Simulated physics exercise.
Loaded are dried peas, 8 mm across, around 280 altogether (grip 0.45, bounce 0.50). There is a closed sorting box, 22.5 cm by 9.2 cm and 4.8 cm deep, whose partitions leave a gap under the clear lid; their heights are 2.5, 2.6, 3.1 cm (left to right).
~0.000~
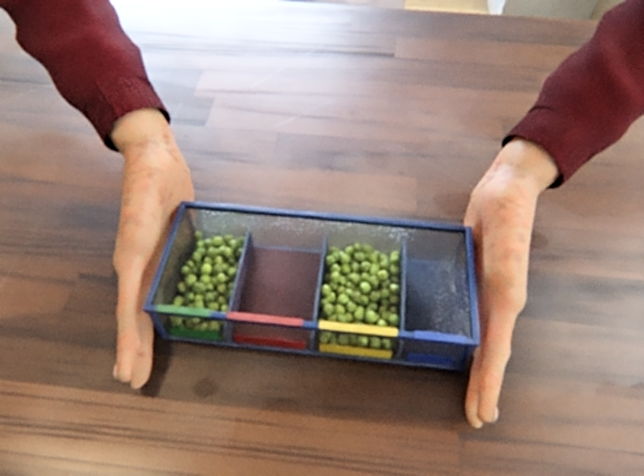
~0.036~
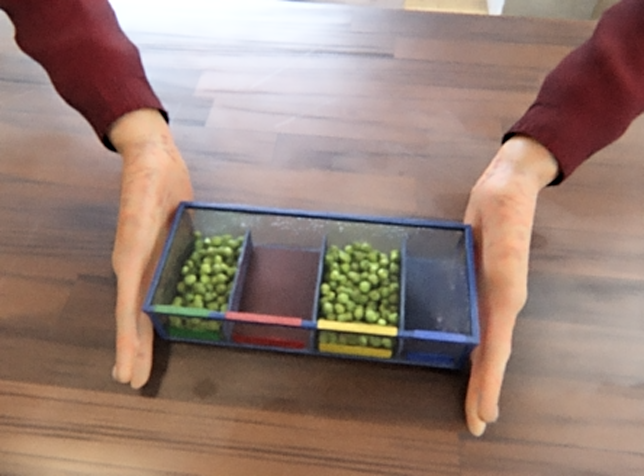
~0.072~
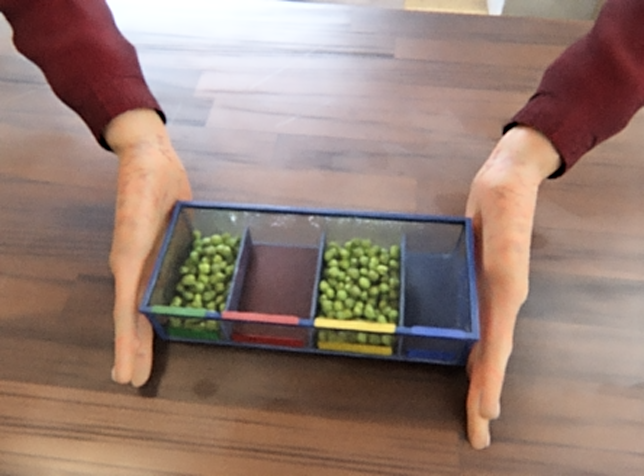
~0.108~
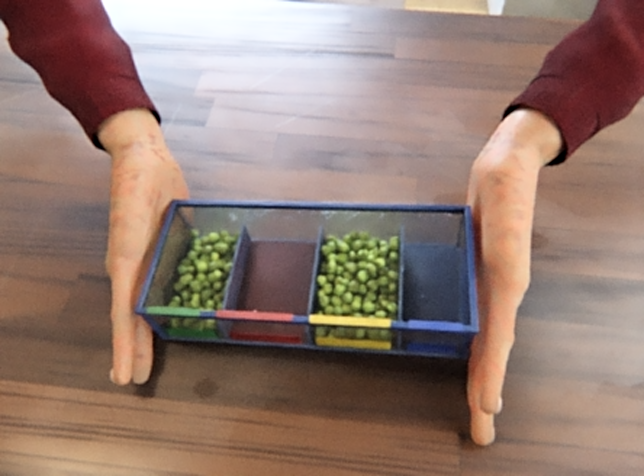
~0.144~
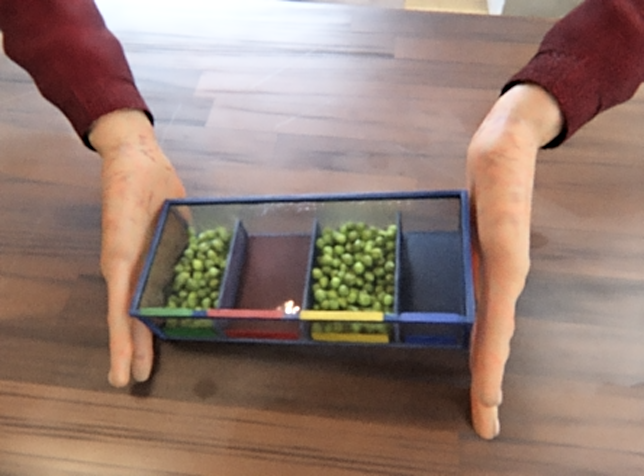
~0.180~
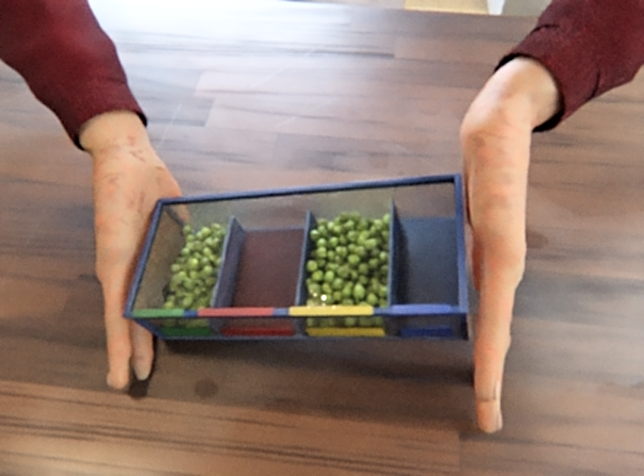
On a wooden table, two hands tilt a divided box of green peas, raising its right side.
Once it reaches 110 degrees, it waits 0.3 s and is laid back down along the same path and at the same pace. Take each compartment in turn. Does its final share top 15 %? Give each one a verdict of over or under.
Red - over; blue - under; green - over; yellow - under.
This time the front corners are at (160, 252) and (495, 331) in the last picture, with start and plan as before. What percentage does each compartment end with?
Red = 5 %, blue = 30 %, green = 0 %, yellow = 65 %.
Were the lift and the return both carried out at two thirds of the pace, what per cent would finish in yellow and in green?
You'd end up with yellow at 5 percent and green at 75 percent.
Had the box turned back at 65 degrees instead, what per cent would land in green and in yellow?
Green: 50 per cent; yellow: 45 per cent.
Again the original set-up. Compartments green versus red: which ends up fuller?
Result: Green has more.
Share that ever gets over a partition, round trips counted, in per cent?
Around 55 percent.
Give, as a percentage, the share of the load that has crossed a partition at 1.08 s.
Roughly 45 percent.
After 1.08 s, tilt 110 degrees; red 20 %, green 65 %, yellow 10 %.
Then, at 1.68 s, tilt 59 degrees; red 25 %, green 75 %, yellow 5 %.
After 2.33 s, tilt 0 degrees; red 20 %, green 75 %, yellow 5 %.
In the end, at 3.0 s, red 20 %, blue 0 %, green 75 %, yellow 5 %.
